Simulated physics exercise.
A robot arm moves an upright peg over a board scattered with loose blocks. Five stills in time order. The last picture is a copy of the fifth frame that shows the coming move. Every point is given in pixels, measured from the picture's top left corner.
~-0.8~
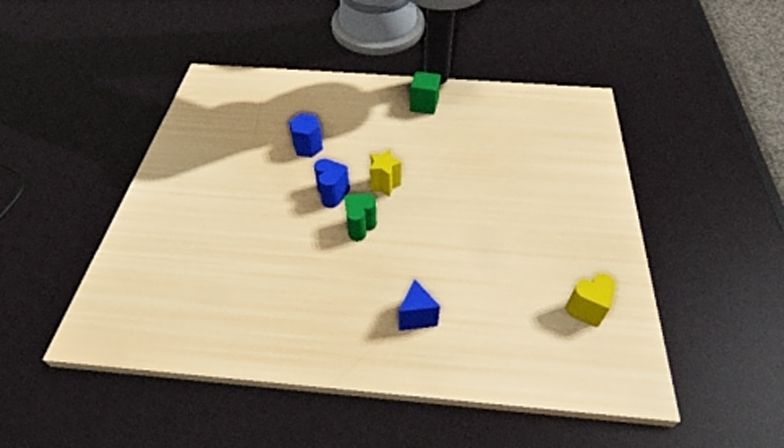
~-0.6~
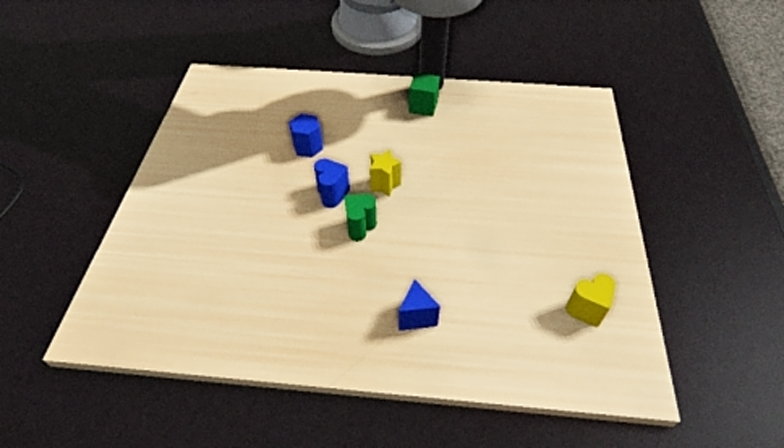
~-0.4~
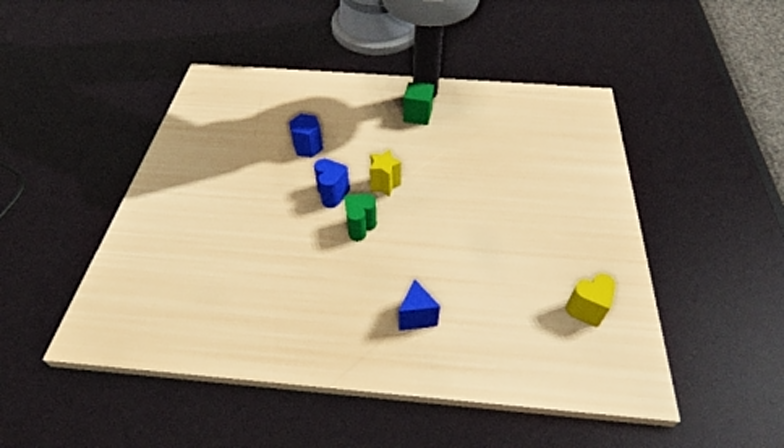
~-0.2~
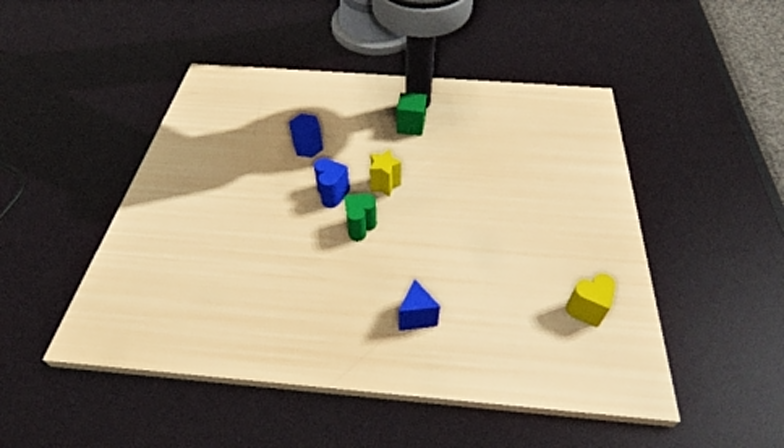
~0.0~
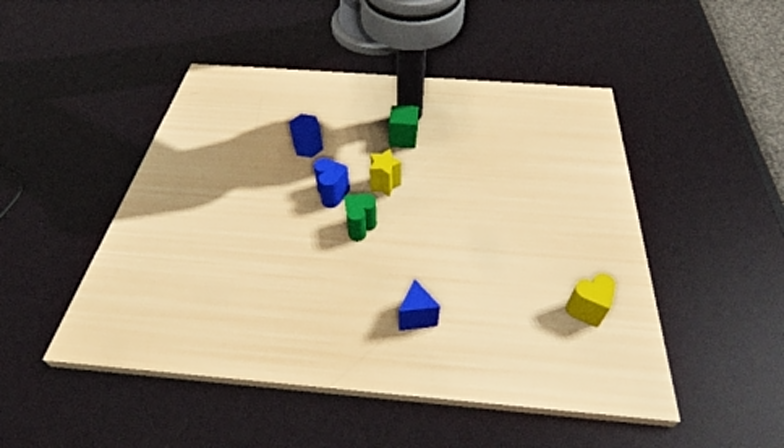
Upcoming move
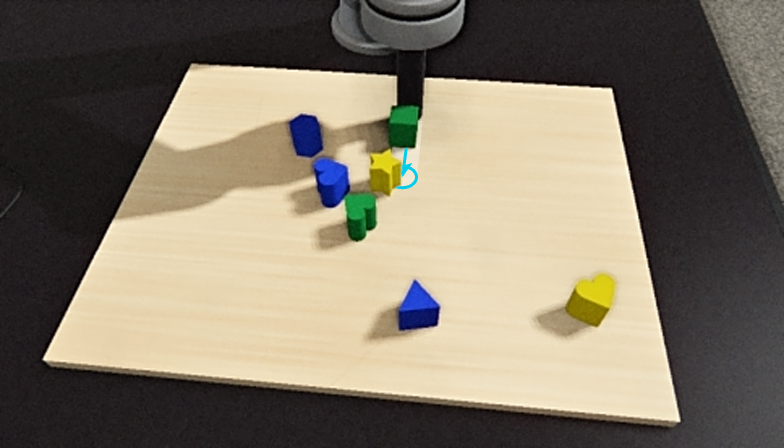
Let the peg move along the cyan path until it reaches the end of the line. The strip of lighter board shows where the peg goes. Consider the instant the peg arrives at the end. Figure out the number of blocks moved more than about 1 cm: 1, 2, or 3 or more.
My count: 2.
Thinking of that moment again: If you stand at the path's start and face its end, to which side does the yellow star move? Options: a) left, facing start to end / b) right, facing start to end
The one that fits is b, right, facing start to end.
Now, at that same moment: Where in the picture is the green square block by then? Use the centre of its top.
By then it is at (378, 166).
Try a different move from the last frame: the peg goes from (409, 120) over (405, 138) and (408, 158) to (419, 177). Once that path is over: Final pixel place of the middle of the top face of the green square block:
My best guess is (388, 155).
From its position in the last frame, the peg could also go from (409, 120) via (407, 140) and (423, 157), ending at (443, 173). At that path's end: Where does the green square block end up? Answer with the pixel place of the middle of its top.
Around pixel (395, 141).
Path on the board, in a line from (409, 120) to (402, 177).
On the path given first. Halfway along, peg at (406, 143); yellow star at (382, 164); green square block at (393, 142), turned 30° clockwise.
At the end, peg at (402, 172); blue heart-shaped block in place; green heart-shaped block at (356, 208); yellow star at (364, 187), turned 15° anticlockwise; green square block at (378, 166), turned 50° clockwise.
